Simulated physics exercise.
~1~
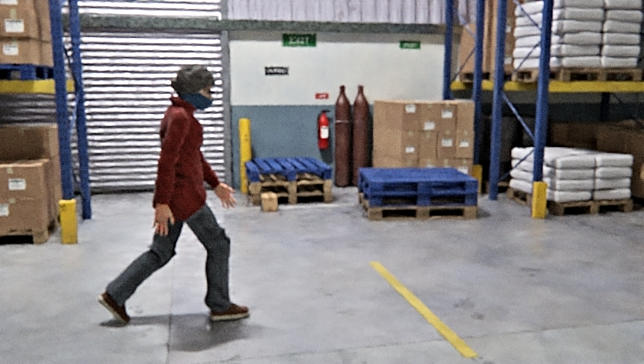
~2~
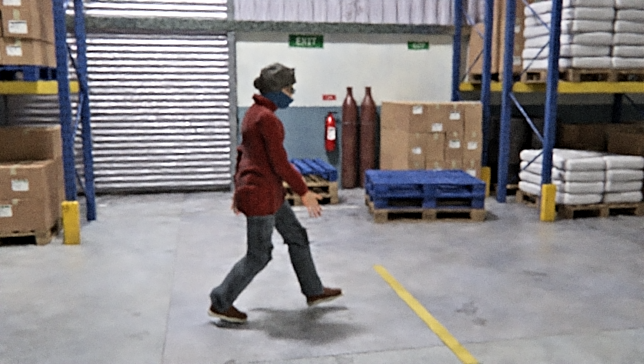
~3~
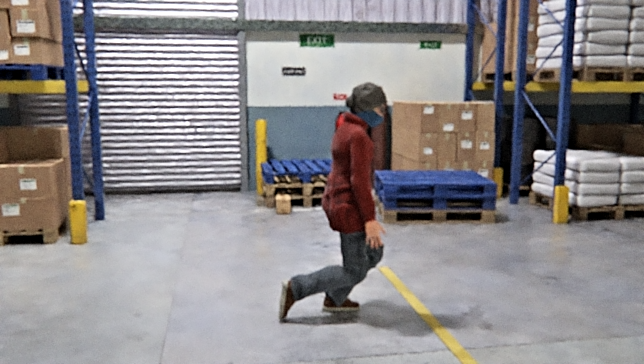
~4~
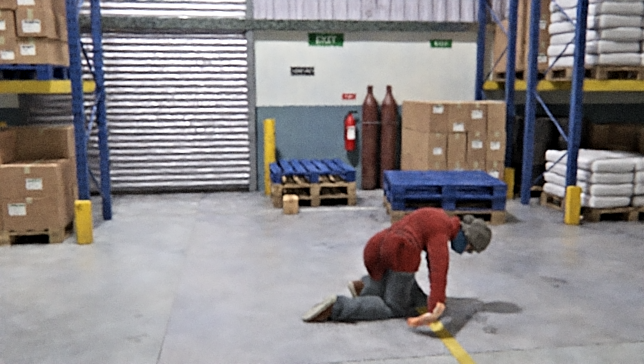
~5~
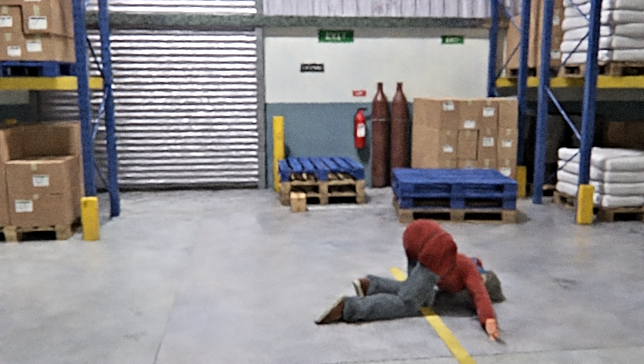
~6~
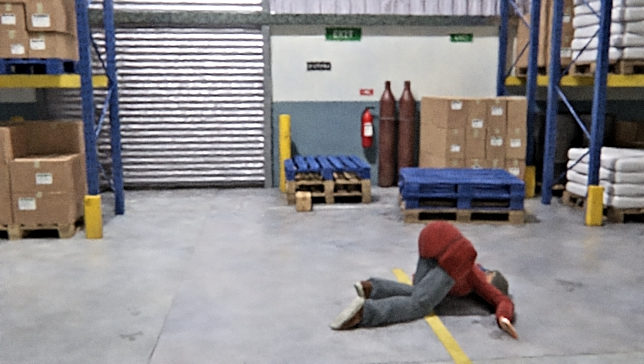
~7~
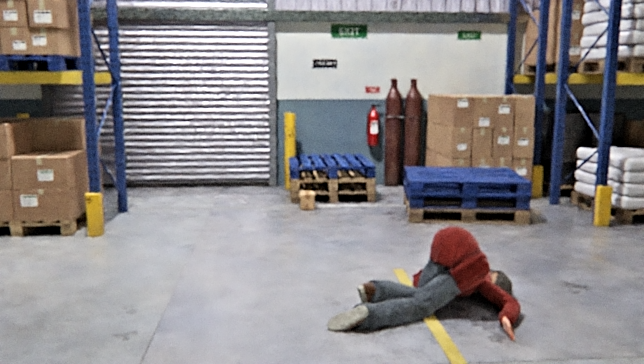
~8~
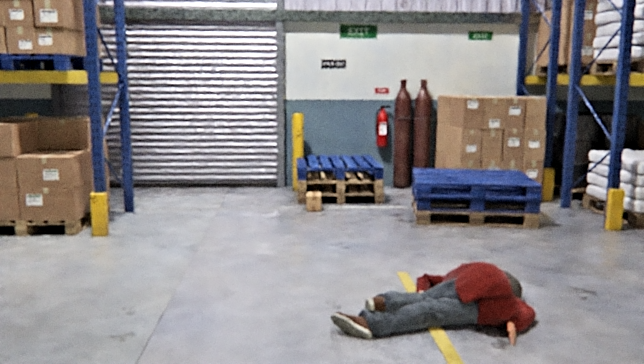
A warehouse with a grey concrete floor is seen from the side by a camera that drifts slightly. Blue racks with boxes and white sacks flank a roller shutter, blue pallets, a red extinguisher and two dark red cylinders, and a yellow strip crosses the floor. A person in a red top, grey trousers, cap and blue face covering walks right toward the strip. The knees buckle, and the person drops onto them and pitches forward, hands reaching the floor. Head and chest go down past the strip while the hips stay raised. Finally the hips sink and the person lies across the strip, hips, chest and head beyond it.
